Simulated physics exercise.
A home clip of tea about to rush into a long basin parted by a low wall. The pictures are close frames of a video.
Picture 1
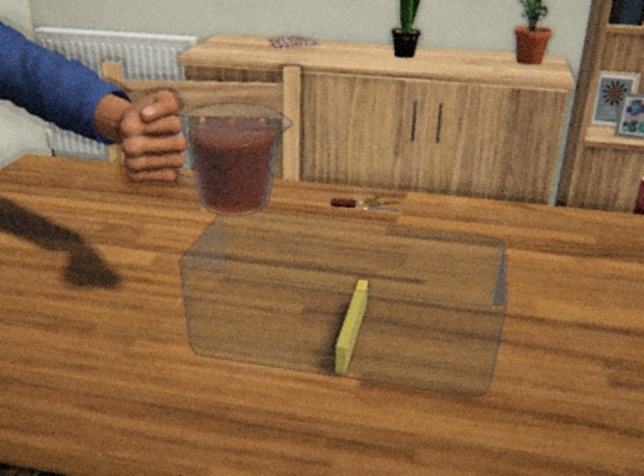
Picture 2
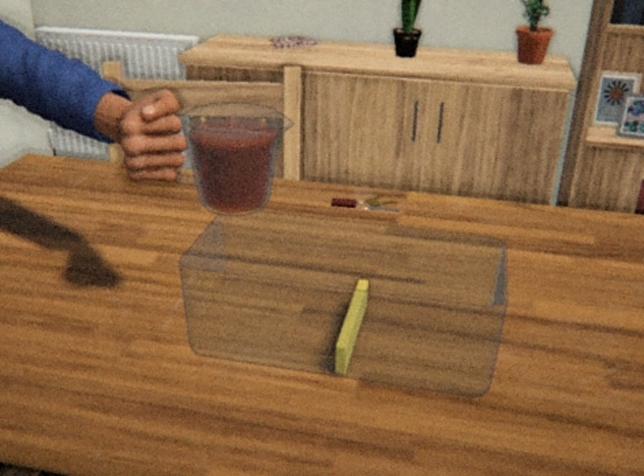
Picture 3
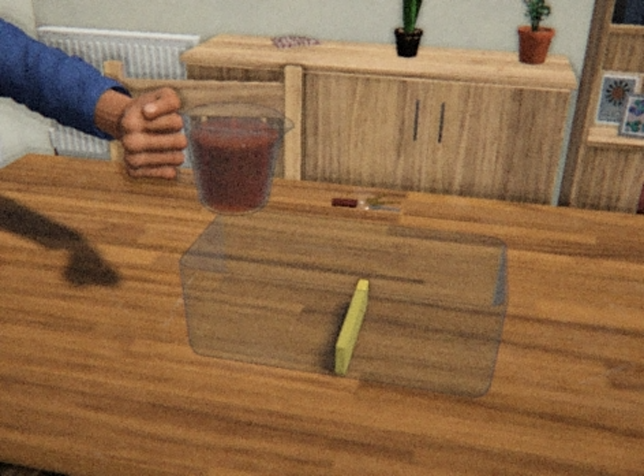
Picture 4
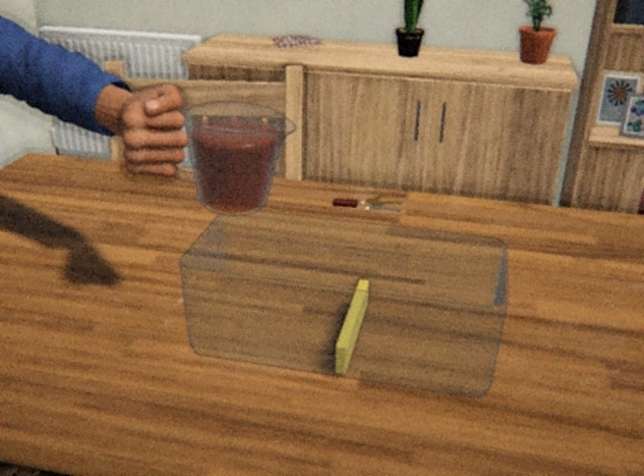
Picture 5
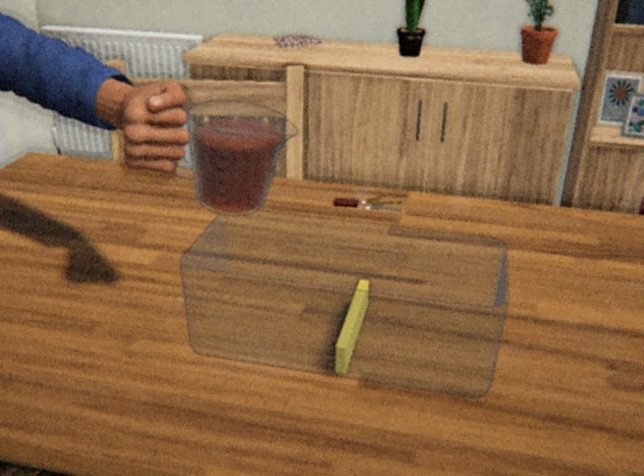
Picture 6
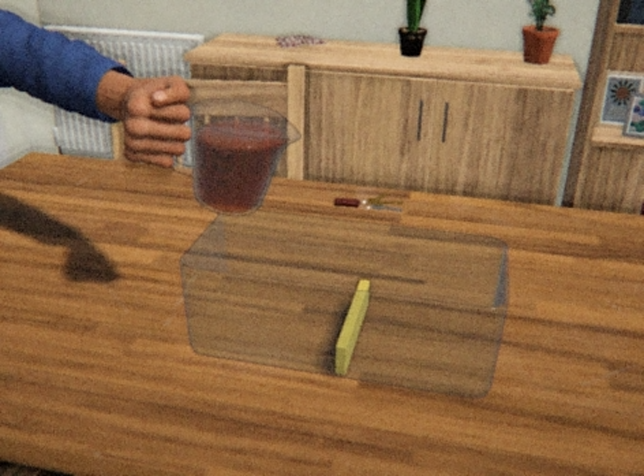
A hand slowly tilts a clear jug of reddish tea rightward above a divided transparent basin.
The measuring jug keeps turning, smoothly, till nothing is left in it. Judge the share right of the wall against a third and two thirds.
It comes to less than a third.
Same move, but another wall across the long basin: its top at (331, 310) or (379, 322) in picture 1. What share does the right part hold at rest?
About 70 and 10 per cent.
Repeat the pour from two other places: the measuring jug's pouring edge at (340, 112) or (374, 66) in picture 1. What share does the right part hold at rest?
About 95 and 90 per cent.
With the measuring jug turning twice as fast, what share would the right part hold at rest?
Near 15 %.
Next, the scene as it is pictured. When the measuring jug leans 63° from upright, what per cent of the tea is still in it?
Roughly 75 in a hundred.
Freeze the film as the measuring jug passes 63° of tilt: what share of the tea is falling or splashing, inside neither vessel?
It comes to 15 per cent or so.
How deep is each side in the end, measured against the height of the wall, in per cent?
Some 40 per cent left and 10 right.
A moment on, the tilt is 63° and 74 per cent is still to pour, 7 is left of the wall and 2 right of it.
Next, the tilt is 91° and 23 per cent is still to pour, 44 is left of the wall and 21 right of it.
Then the tilt is 94° and 2 per cent is still to pour, 74 is left of the wall and 21 right of it.
Later the tilt is 94° and 0 per cent is still to pour, 77 is left of the wall and 22 right of it.
In the end 77 per cent lies left of the wall, 22 right of it and 0 outside.
